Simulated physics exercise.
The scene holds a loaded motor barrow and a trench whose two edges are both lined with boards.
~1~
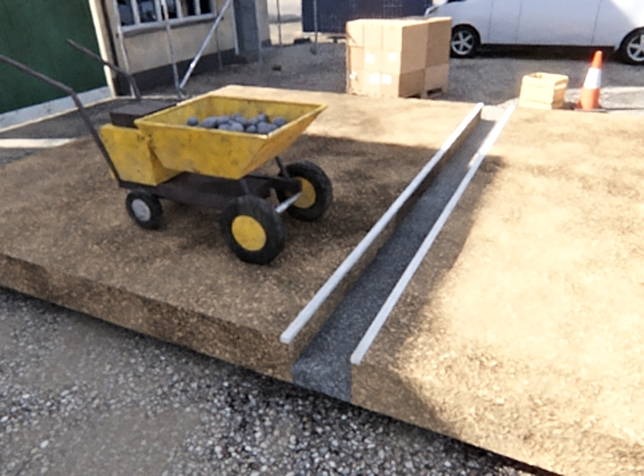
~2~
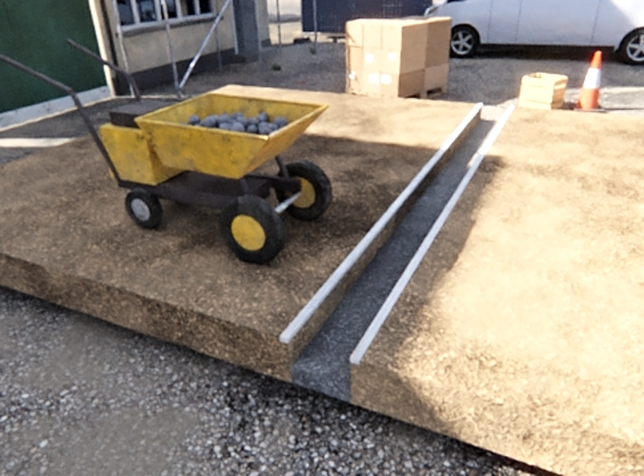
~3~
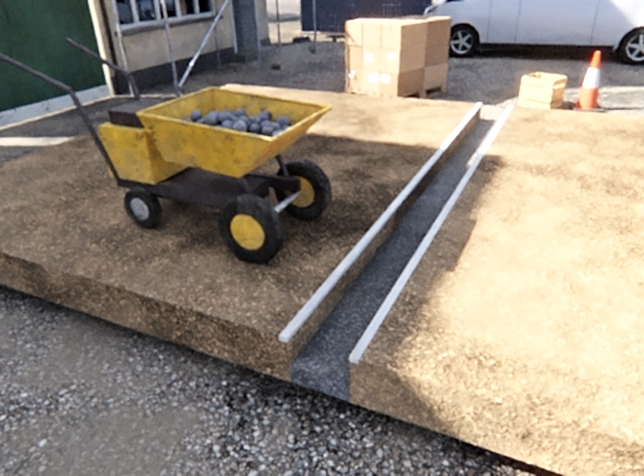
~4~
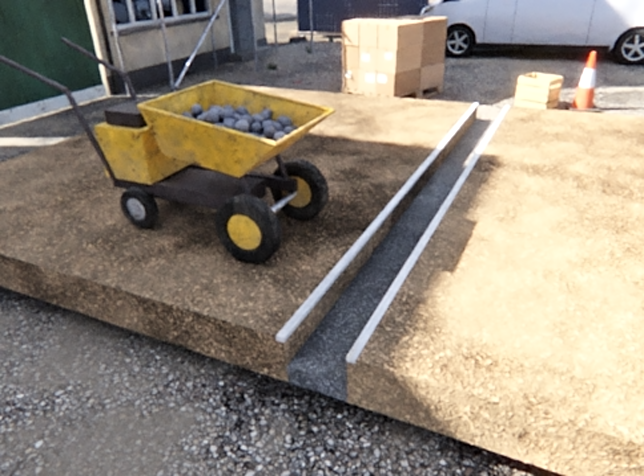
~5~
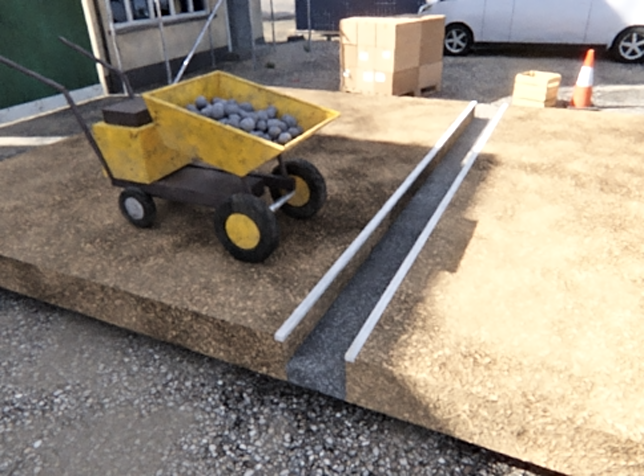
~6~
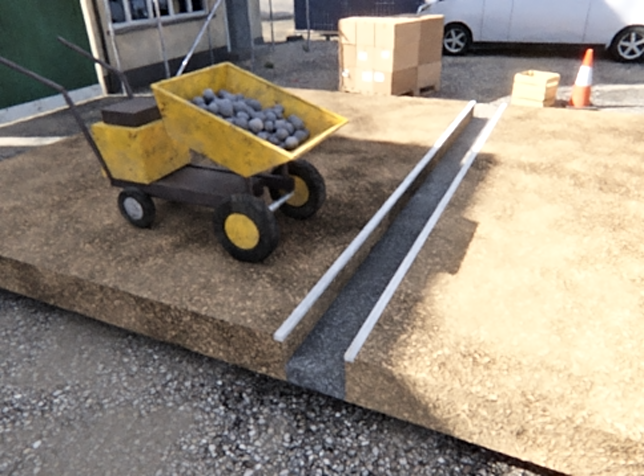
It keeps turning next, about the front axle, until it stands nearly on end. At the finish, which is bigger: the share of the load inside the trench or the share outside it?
The share inside is bigger.
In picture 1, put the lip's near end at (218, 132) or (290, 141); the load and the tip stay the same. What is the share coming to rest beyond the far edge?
About 0 % and about 70 %.
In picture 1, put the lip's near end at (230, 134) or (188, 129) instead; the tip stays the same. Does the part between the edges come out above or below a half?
To start, the greater share; after that, the lesser share.
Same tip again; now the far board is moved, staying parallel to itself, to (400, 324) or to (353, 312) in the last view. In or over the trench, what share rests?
Result, try 1: 90 in a hundred; try 2: 40 in a hundred.
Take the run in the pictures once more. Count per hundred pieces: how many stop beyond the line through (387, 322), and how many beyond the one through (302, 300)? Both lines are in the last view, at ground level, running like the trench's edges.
The first comes to 30 %, the second to 100 %.
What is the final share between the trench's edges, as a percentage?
Roughly 70 %.
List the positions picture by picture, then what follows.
In the first picture, lip of the skip at (267, 138), level; top of the load at (235, 127), round cobbles; first edge of the trench at (314, 303); far edge at (380, 320), the trench over half as wide as the skip, and about half as deep as wide.
In the second picture, lip of the skip at (268, 139), level; top of the load at (222, 122).
In the third picture, lip of the skip at (272, 140), tipped barely; top of the load at (225, 119).
In the fourth picture, lip of the skip at (276, 144), tipped a little; top of the load at (213, 116).
In the fifth picture, lip of the skip at (284, 150), tipped a little; top of the load at (217, 115).
In the sixth picture, lip of the skip at (293, 158), tipped clearly; top of the load at (217, 104); first edge of the trench at (307, 301); far edge at (373, 317).
Soon, skip tipped steeply; all in the skip.
A while on, skip tipped steeply; about two thirds in the skip; about a quarter in or heaped over the trench; a small part beyond it; a stray few falling.
Towards the end, skip tipped right over; about two thirds in or heaped over the trench; about a quarter beyond it.
Finally, skip tipped right over; about two thirds in or heaped over the trench; about a quarter beyond it.
